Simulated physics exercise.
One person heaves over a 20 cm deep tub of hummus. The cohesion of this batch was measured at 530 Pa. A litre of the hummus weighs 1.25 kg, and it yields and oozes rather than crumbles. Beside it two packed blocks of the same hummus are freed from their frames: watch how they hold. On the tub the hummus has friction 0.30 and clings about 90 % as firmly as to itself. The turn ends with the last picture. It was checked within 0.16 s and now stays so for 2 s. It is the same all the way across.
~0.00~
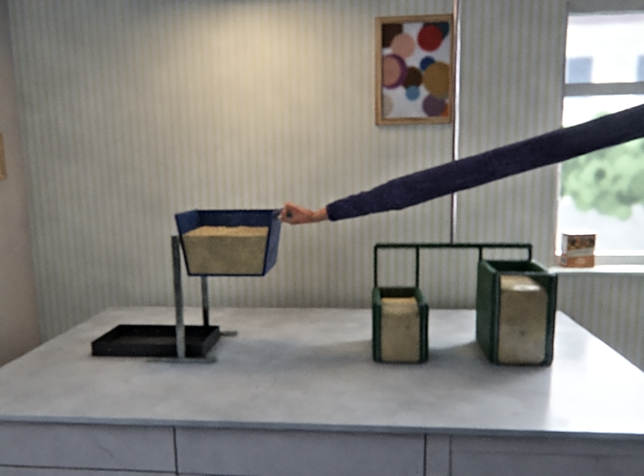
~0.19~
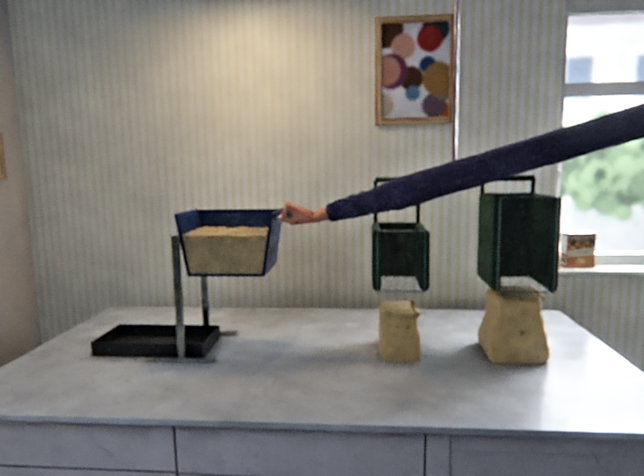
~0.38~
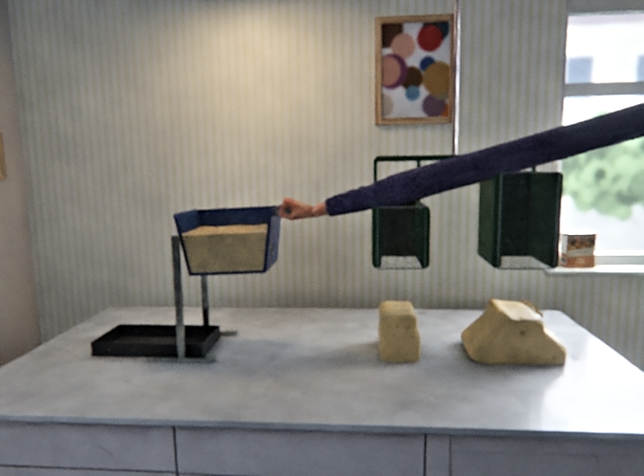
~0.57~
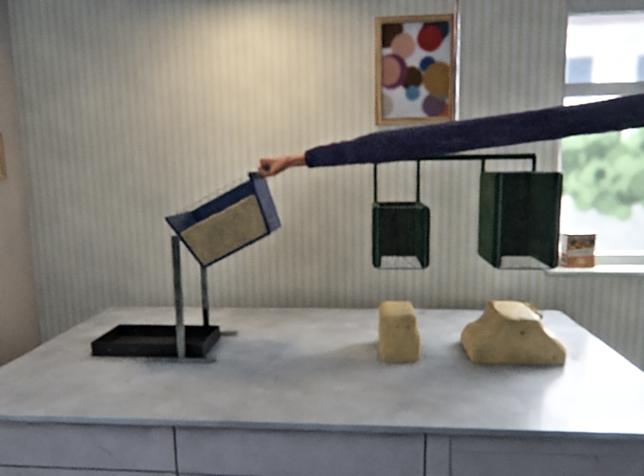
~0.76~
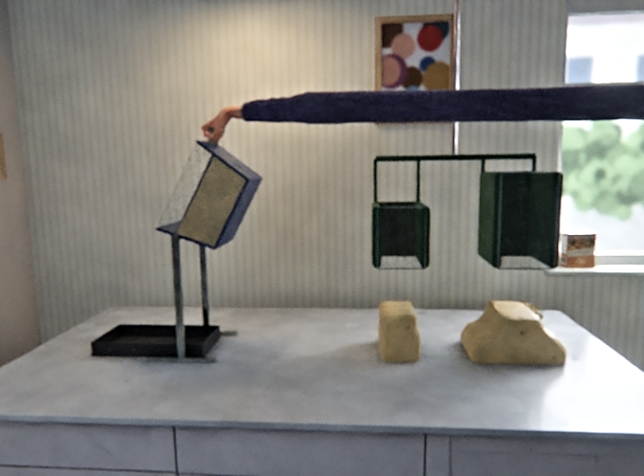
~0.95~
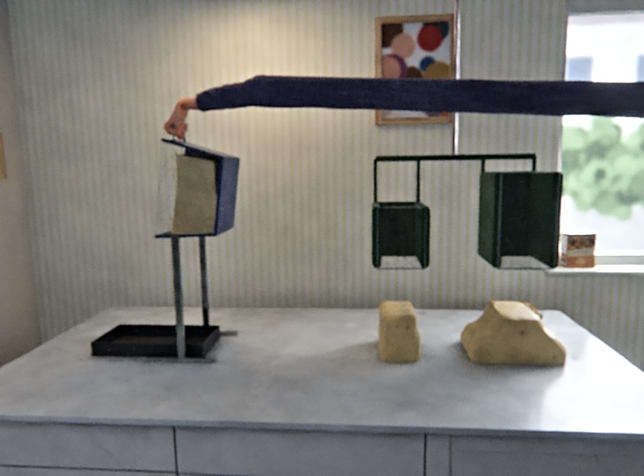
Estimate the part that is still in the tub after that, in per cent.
The part that is still in the tub after that is near 53 %.
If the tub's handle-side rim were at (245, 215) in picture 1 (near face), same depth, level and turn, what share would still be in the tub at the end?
Then about 100 %.
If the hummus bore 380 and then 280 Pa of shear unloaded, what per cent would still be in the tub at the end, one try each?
In turn about 45 %, 40 %.
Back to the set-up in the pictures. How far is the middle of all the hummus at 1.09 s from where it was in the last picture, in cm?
About 5 cm.
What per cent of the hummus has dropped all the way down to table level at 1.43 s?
Some 0 per cent.
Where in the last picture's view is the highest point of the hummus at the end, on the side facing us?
Near (199, 202).
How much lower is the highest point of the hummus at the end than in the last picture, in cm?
Roughly 15 cm.
After 1.09 s, the tub is at 82 degrees and holds 100 %.
After 1.26 s, the tub is at 82 degrees and holds 72 %.
After 1.43 s, the tub is at 82 degrees and holds 54 %.
After 1.60 s, the tub is at 82 degrees and holds 53 %.
After 2.95 s, at the end, the tub is at 82 degrees and holds 53 %.
